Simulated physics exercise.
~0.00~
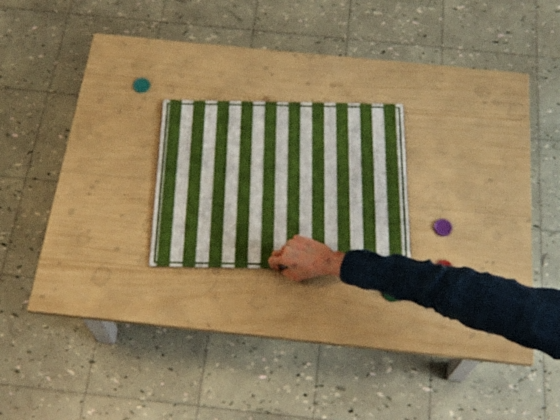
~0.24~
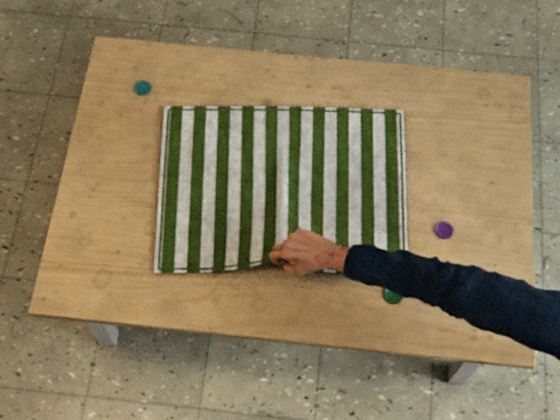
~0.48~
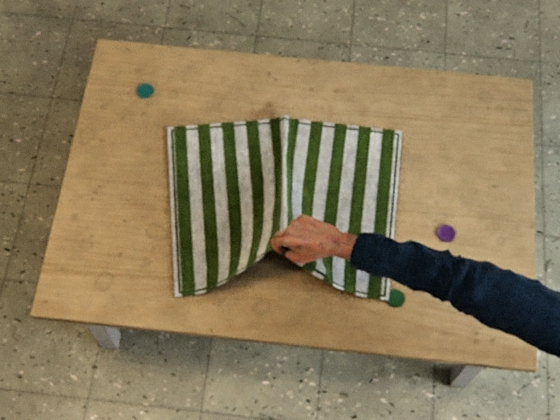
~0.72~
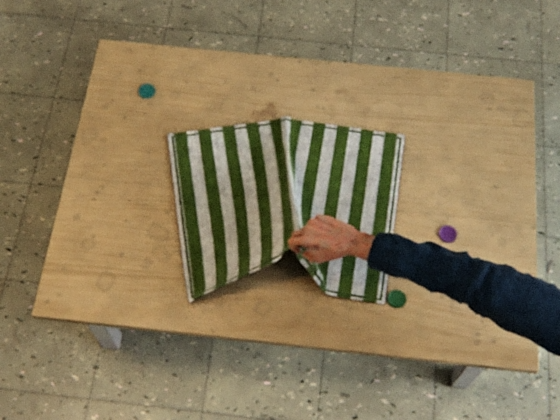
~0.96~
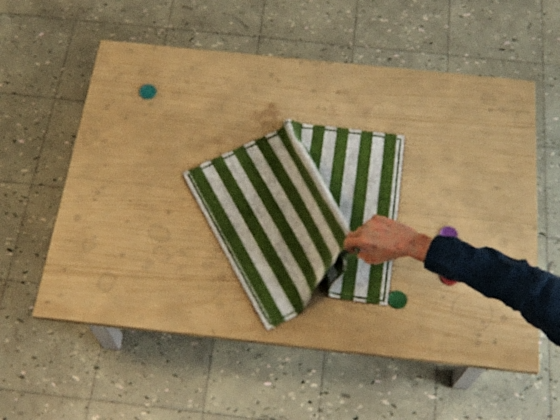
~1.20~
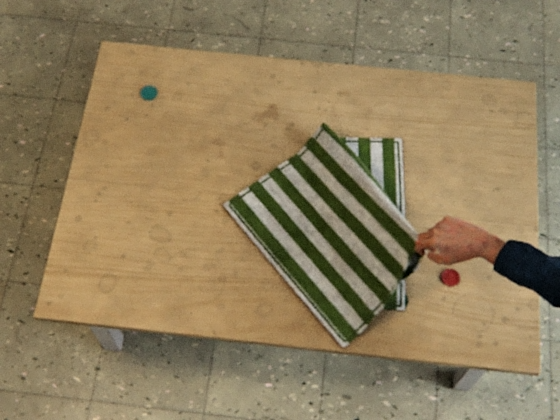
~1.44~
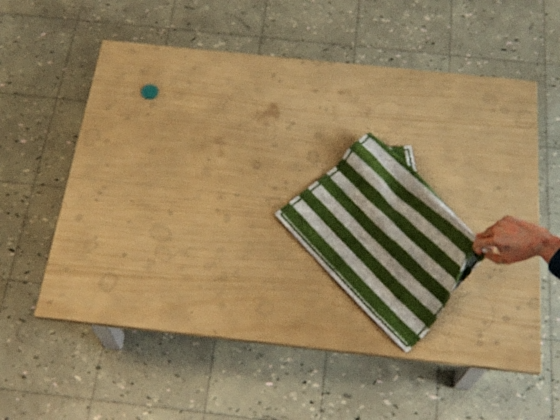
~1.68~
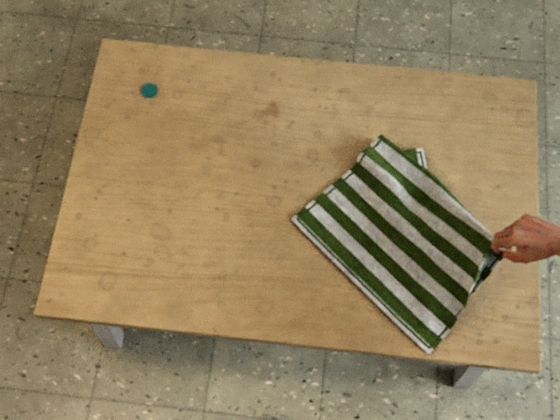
In this clip, a hand pinches the near edge of a green-and-white striped cloth on a wooden table, lifts it and drags it rightward, folding and twisting it over the purple, green and red discs, while the teal disc stays uncovered at upper left.
